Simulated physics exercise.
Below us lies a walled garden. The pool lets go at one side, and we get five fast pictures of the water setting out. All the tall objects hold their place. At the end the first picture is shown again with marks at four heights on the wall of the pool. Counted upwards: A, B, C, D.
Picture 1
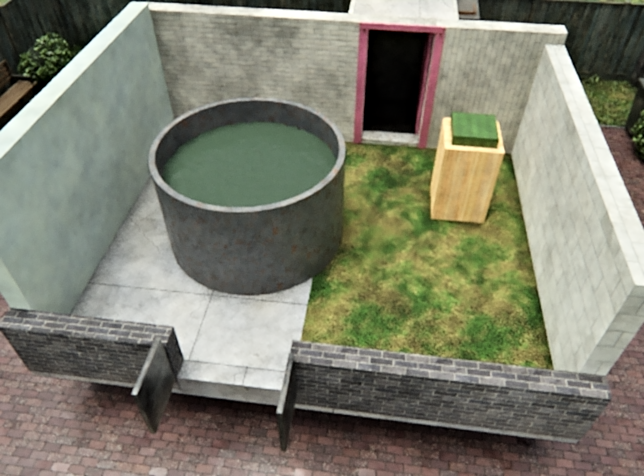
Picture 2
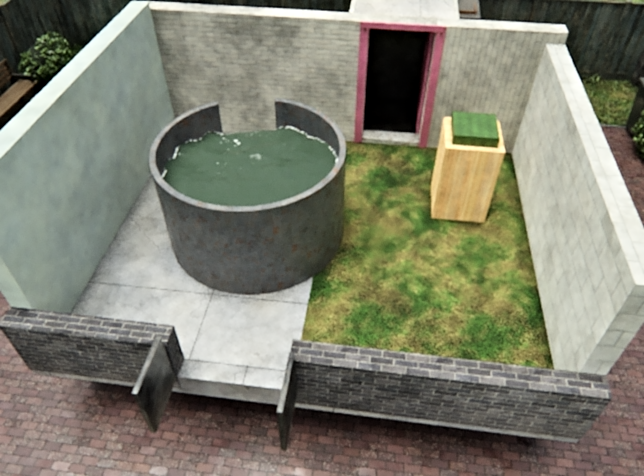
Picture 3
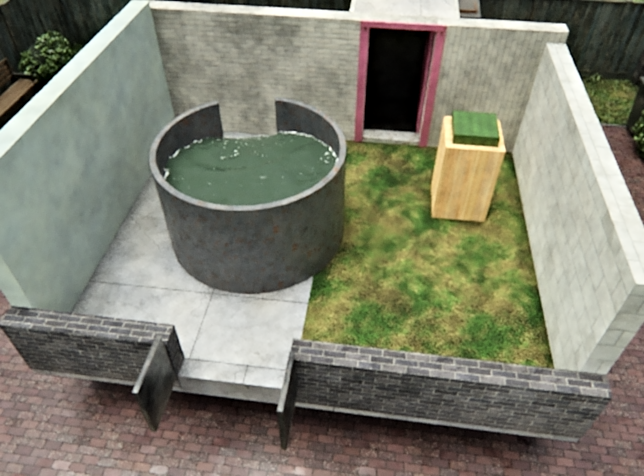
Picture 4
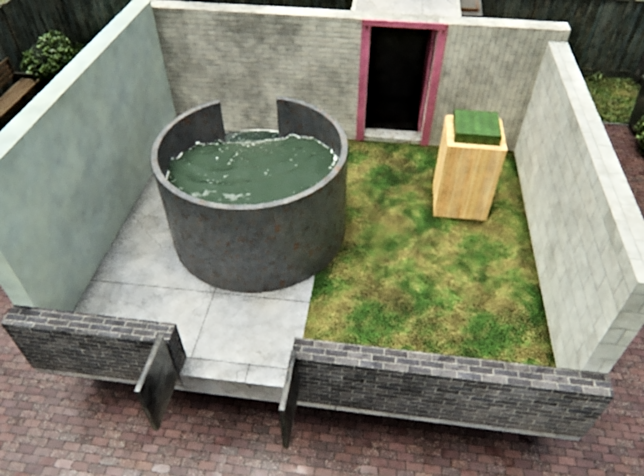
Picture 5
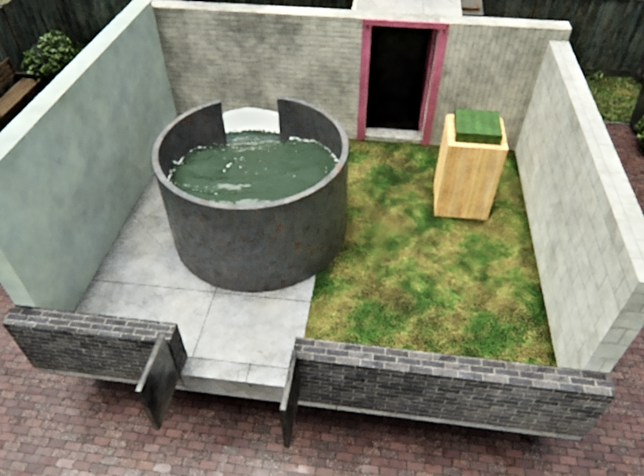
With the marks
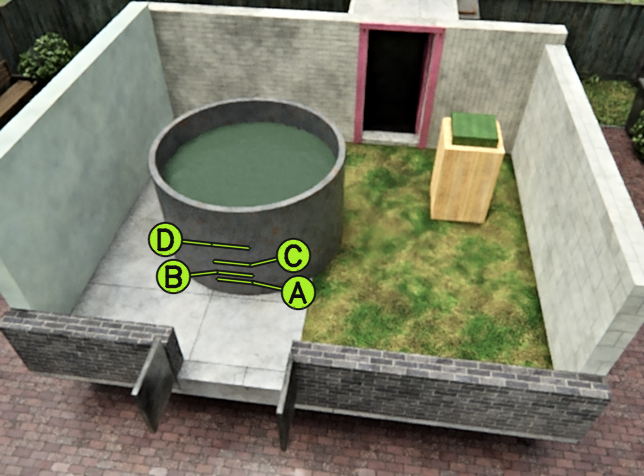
In a walled garden, a round dark tank sat full of still green water until a gap appeared in its back rim; then the water rippled with white flecks and its level sank a little.
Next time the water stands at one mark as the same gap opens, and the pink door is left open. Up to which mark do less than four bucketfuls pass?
D is the one.
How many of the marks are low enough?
All of the four.
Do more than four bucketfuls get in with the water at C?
No.
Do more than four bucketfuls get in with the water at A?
No, that is safe.
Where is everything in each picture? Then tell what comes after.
Water in the pool at rest, its middle at (251, 169); foot of the pink doorway at (389, 145); open gate at (232, 330).
Water covers 2 % of the ground, its front hidden from here.
Water covers 4 % of the ground, its front hidden from here.
Water covers 9 % of the ground, its front hidden from here.
Water covers 13 % of the ground, its front hidden from here.
On the marked copy, A at (235, 280); B at (234, 274); C at (232, 263); D at (229, 246); from the bottom up A, B, C, D.
With A, nothing gets over.
With B, nothing gets over.
With C, nothing gets over.
With D, a bucket or two gets in.
